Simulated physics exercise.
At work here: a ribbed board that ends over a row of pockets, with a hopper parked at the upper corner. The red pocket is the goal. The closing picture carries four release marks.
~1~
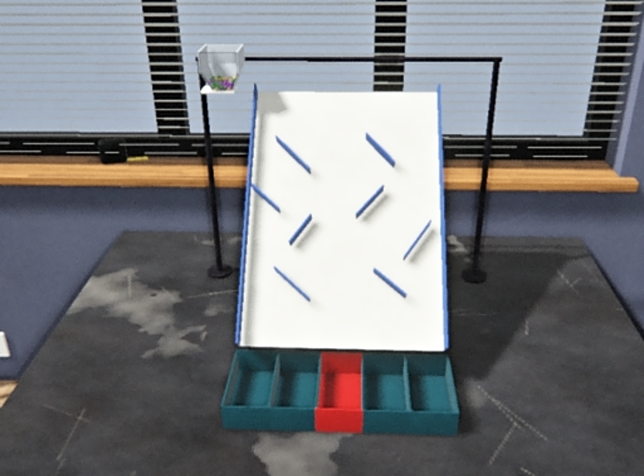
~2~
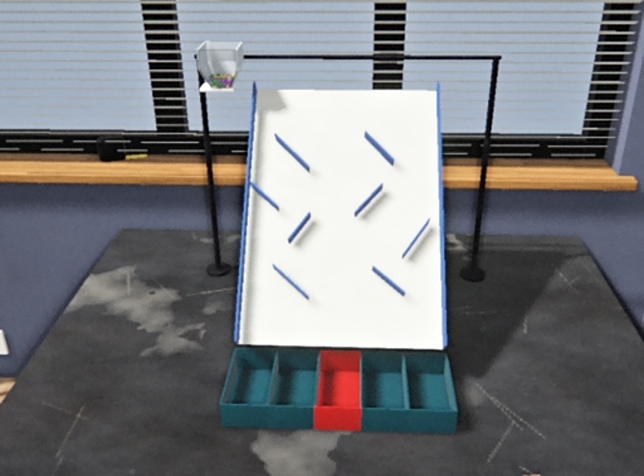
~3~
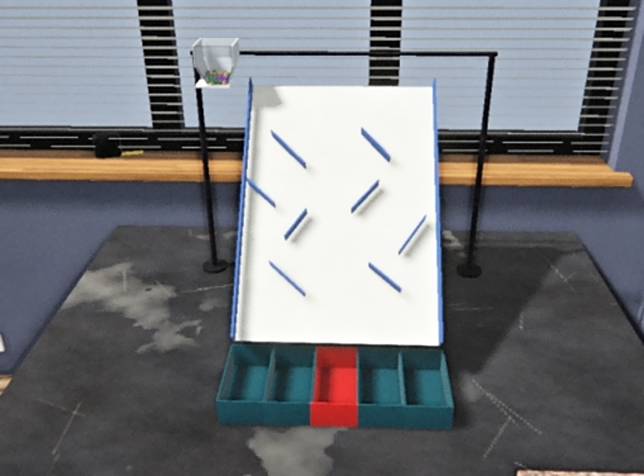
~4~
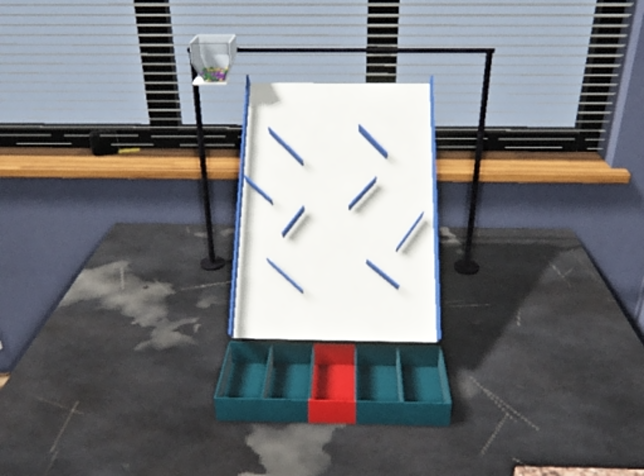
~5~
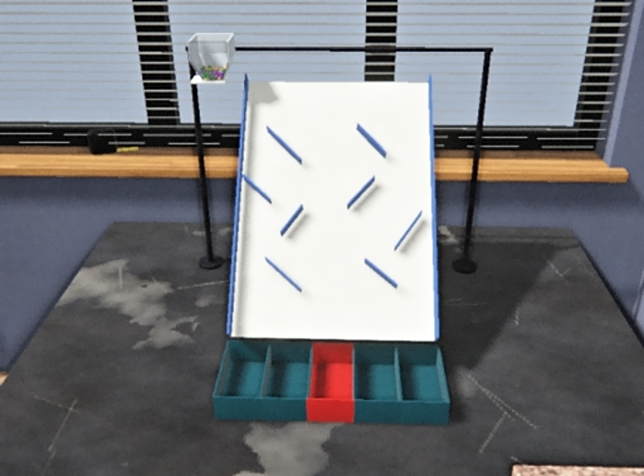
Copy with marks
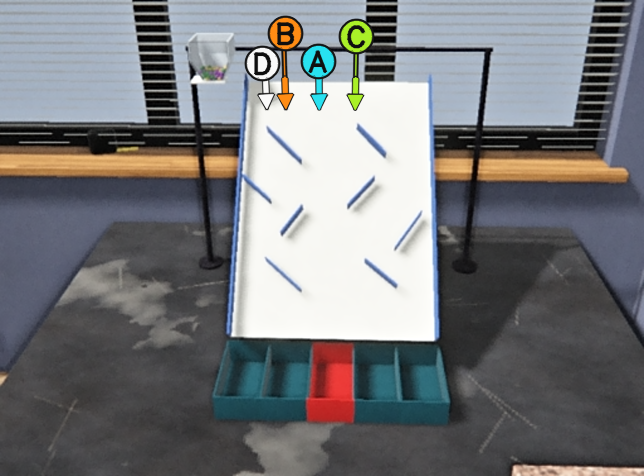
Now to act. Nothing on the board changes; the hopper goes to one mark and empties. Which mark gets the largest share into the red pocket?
Best: A.
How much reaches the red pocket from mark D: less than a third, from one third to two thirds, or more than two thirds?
Mark D gives less than a third.
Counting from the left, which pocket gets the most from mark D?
The first.
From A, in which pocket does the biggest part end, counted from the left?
The third from the left.
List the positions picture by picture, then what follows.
Hopper (224, 85), round plastic beads, door shut, in the first picture.
Ribs (275, 133) to (309, 166), (365, 131) to (394, 160), (251, 182) to (278, 206), in the second picture.
Ribs (351, 208) to (379, 179), (284, 236) to (306, 208), (400, 251) to (426, 214), in the third picture.
Ribs (267, 258) to (302, 290), (367, 259) to (399, 286), in the fourth picture.
Red pocket (330, 409), number 3 of 5 from the left, in the fifth picture.
On the marked copy, mark A meets the board at (319, 104); mark B meets the board at (285, 103); mark C meets the board at (355, 104); mark D meets the board at (266, 103).
Choosing A, roughly half in the red pocket, roughly a quarter in other pockets, roughly a quarter outside the box.
Choosing B, roughly a third in the red pocket, roughly half in other pockets, roughly a quarter outside the box.
Choosing C, about a tenth in the red pocket, roughly two thirds in other pockets, roughly a quarter outside the box.
Choosing D, roughly a quarter in the red pocket, roughly two thirds in other pockets, about a tenth outside the box.
